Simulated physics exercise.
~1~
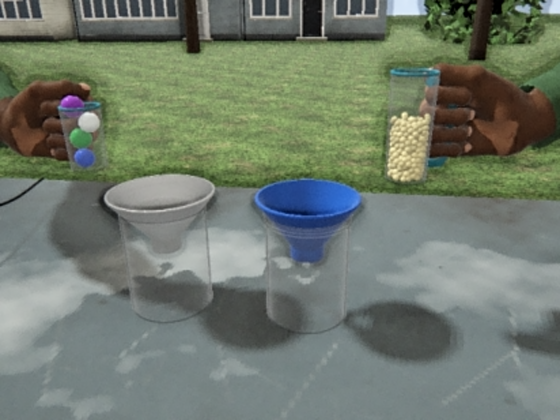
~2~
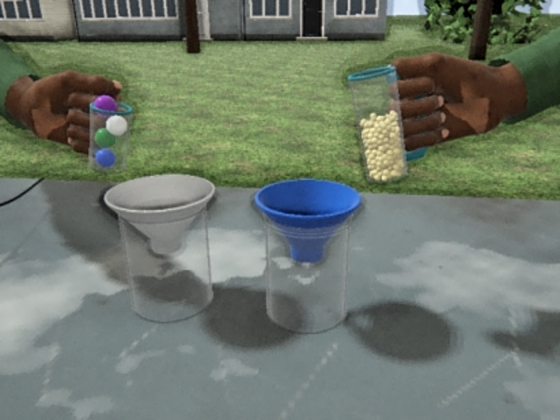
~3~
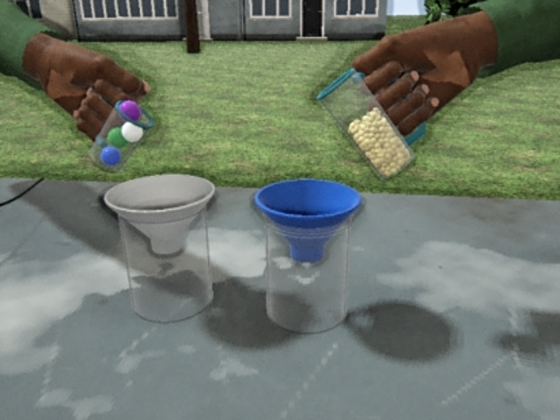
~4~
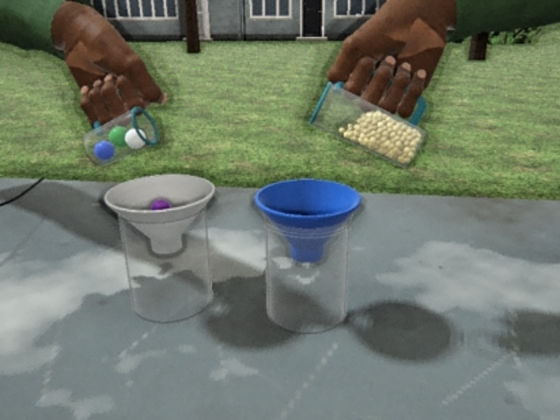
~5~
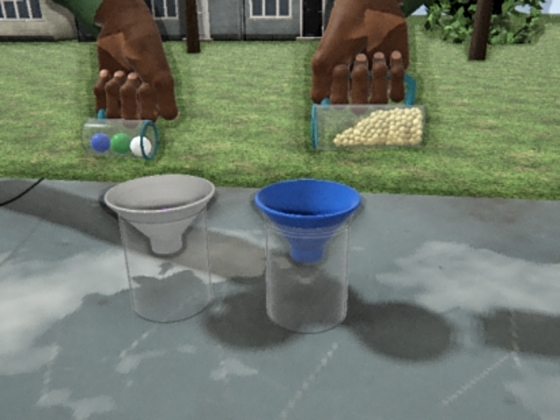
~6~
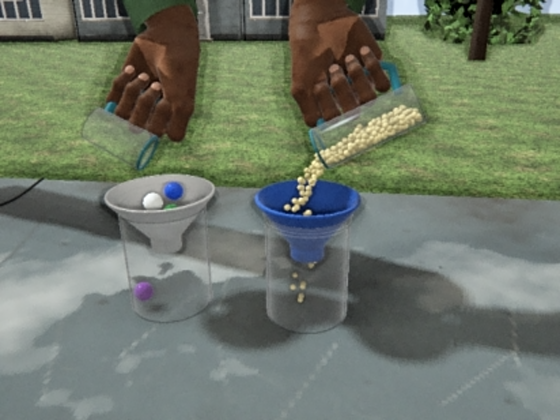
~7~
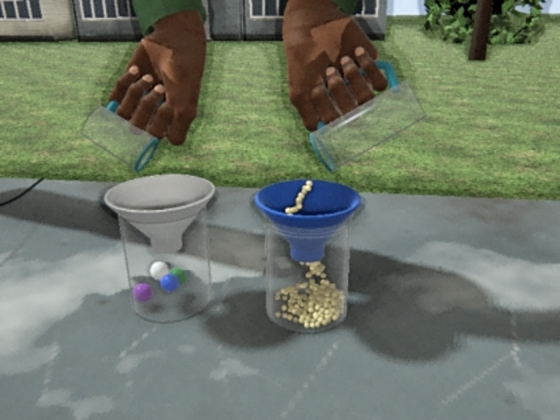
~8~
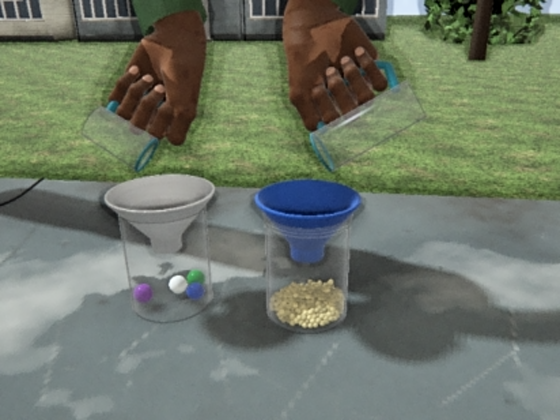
Two hands tip small clear cups over two funnels set in clear jars on a grey surface, seen from the front and slightly above, with grass and a house behind. The left cup holds four balls, purple, white, green and blue, above a grey funnel, while the right holds many cream beads near a blue funnel. The hands move inward and tilt the cups, and the purple ball drops first. The other balls follow as the beads stream into the blue funnel. Finally both cups are empty, and all the balls and beads rest in the jars beneath clear funnels.
